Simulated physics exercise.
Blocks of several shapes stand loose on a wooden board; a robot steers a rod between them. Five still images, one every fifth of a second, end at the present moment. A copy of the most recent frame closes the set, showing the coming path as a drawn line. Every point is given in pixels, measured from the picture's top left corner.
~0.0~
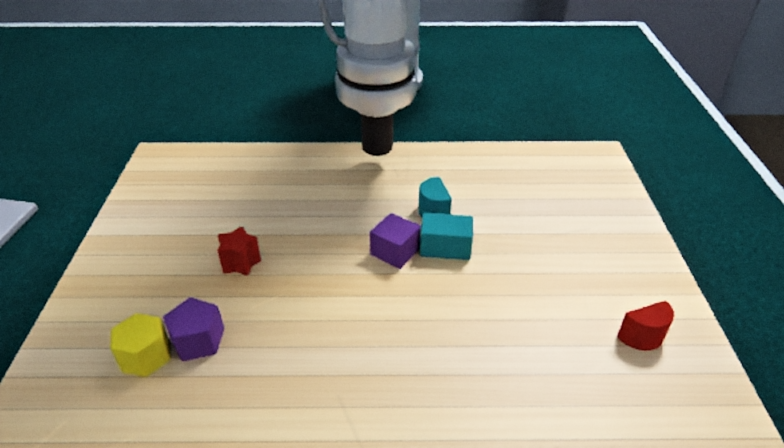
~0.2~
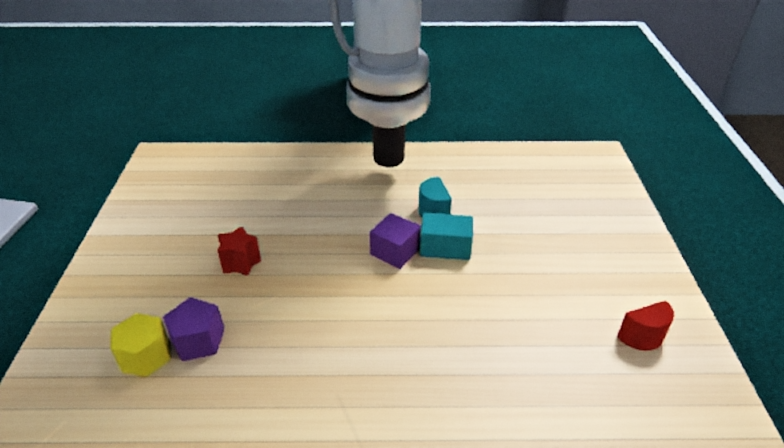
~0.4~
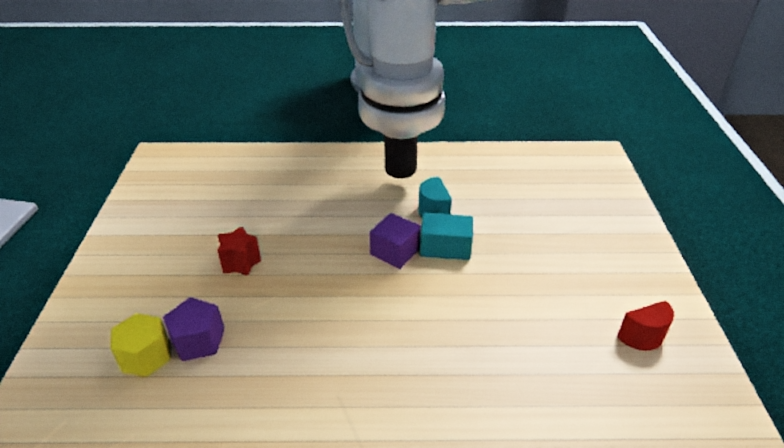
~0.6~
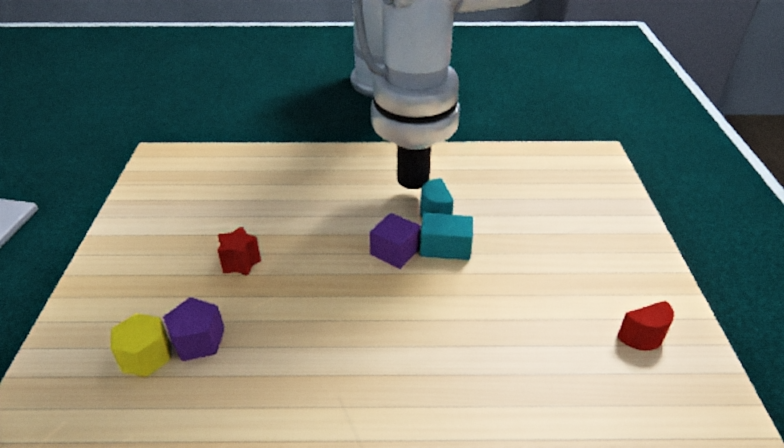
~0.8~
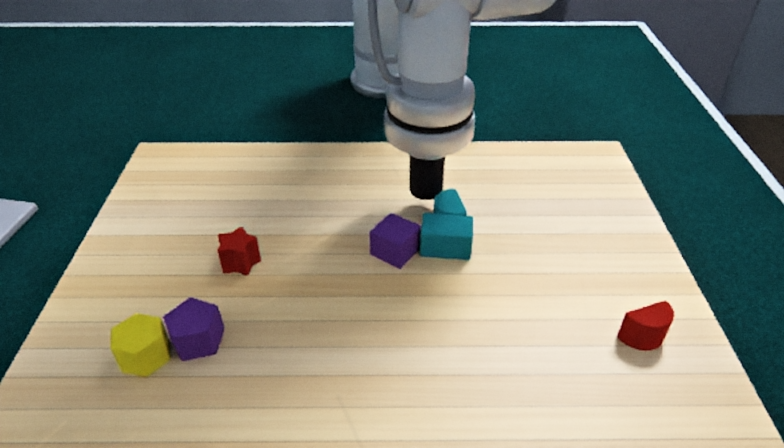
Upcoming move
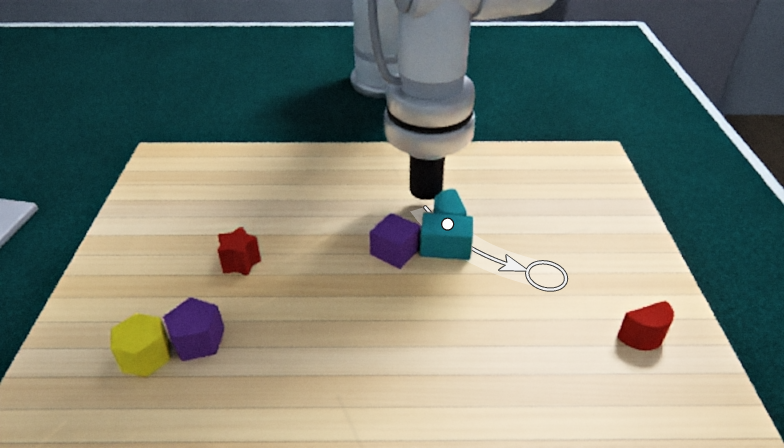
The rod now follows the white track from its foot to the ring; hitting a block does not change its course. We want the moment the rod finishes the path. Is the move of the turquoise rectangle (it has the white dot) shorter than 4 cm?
Yes.
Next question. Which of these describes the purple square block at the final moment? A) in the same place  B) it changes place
A.
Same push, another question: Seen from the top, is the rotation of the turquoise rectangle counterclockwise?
Final answer: No.
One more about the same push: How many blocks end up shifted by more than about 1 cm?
It's going to be two.
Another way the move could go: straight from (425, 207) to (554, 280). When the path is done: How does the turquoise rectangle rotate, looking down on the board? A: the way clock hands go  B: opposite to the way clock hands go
My pick is A.
Drawn move, from (425, 207) via (452, 235) and (494, 259), ending at (547, 276); the dot is on the turquoise rectangle.
The first path, step by step. One third of the way, rod at (454, 219); turquoise rectangle at (453, 238), turned 25° clockwise; turquoise half-round block at (488, 227), turned 20° anticlockwise.
Two thirds of the way, rod at (498, 243); turquoise rectangle at (453, 244), turned 35° clockwise; turquoise half-round block at (534, 252), turned 15° anticlockwise.
At the end, rod at (551, 259); purple square block still; turquoise rectangle at (453, 244), turned 35° clockwise; turquoise half-round block at (582, 275), turned 20° clockwise.
